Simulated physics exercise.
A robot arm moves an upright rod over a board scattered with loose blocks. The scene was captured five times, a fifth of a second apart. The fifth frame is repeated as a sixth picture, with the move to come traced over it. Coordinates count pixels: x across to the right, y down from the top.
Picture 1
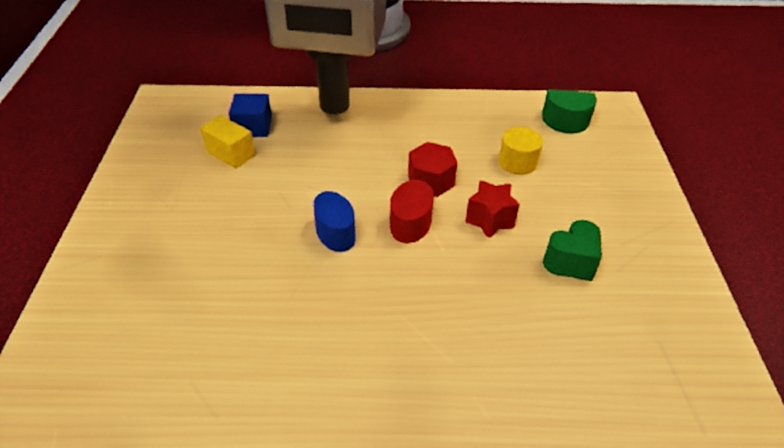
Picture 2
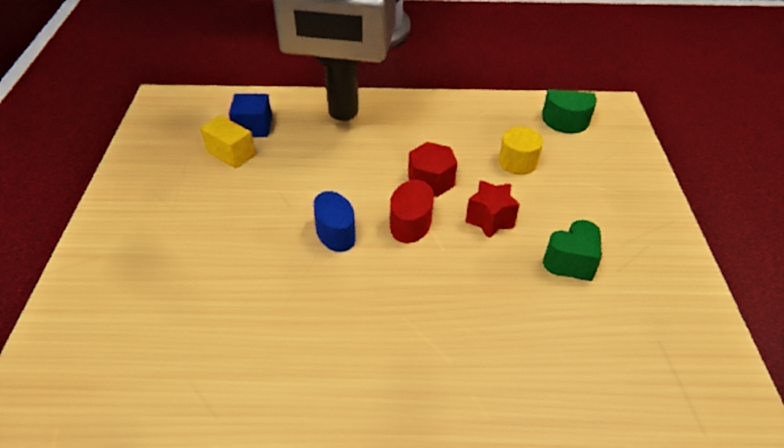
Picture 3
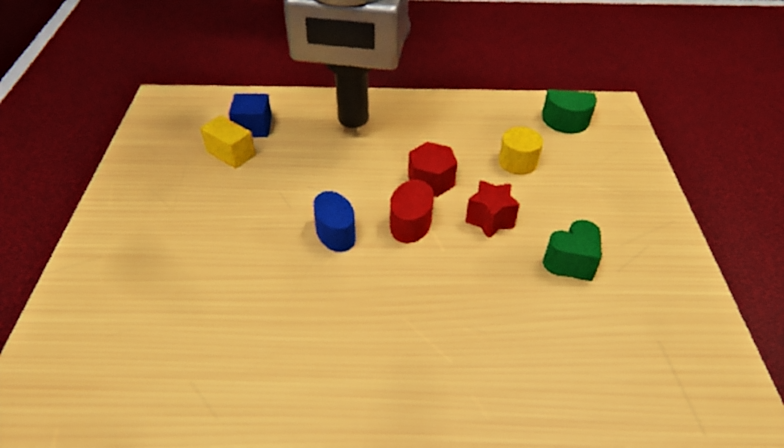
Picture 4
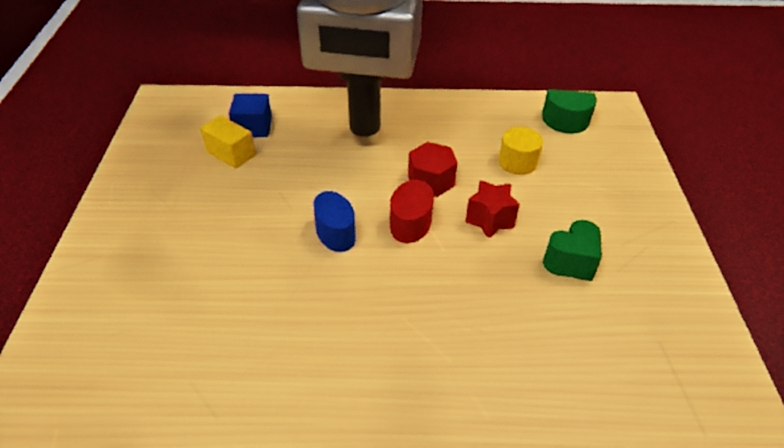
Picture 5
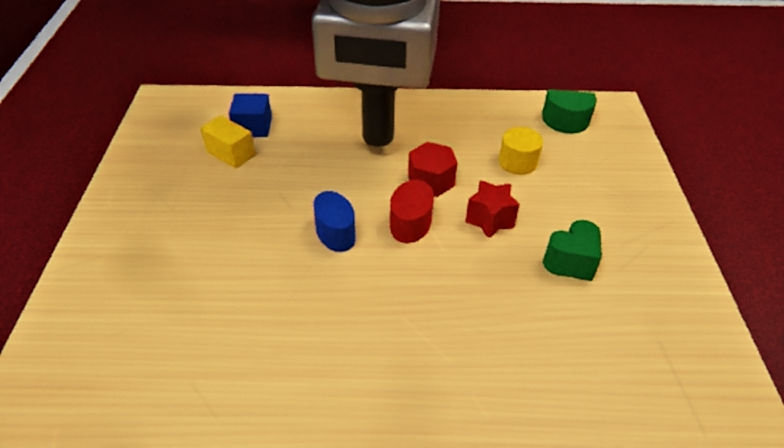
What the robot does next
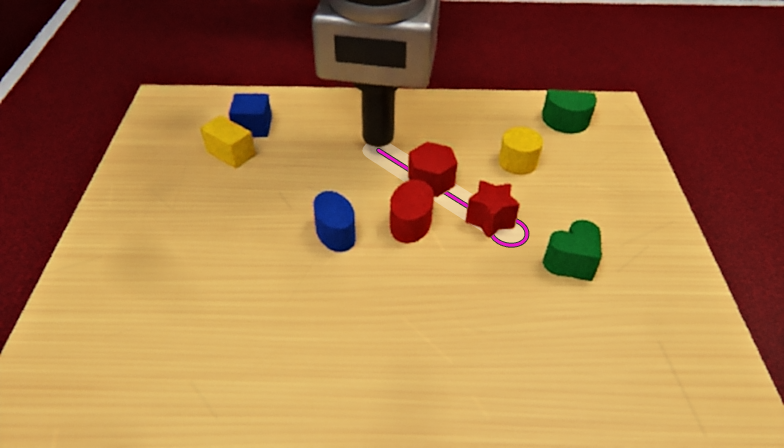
A robot arm moves its dark rod right and nearer over a board of still blocks.
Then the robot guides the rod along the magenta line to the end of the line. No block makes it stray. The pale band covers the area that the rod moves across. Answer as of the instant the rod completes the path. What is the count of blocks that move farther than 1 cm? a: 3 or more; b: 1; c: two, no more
Option a.
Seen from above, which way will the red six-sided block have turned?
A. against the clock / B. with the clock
Correct choice: A.
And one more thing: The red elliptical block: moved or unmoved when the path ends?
The red elliptical block keeps its place.
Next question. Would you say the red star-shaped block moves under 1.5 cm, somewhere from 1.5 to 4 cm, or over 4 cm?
Shift of over 4 cm.
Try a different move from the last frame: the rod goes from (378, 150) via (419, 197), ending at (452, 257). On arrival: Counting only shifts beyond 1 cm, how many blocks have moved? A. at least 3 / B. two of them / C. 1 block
Choice B: Two of them.
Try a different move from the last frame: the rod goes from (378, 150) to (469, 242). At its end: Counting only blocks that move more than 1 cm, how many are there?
I foresee two blocks being moved.
Path on the board, in a line from (378, 150) to (509, 232).
What follows on the original path. One third of the way, rod at (419, 163); red six-sided block at (454, 167).
Two thirds of the way, rod at (463, 190); red six-sided block at (506, 187), turned 40° anticlockwise; red star-shaped block at (535, 215), turned 35° clockwise.
At the end, rod at (512, 220); red elliptical block in place; red six-sided block at (558, 215), turned 40° anticlockwise; red star-shaped block at (585, 248), turned 40° clockwise; green heart at (630, 266), turned 25° anticlockwise.
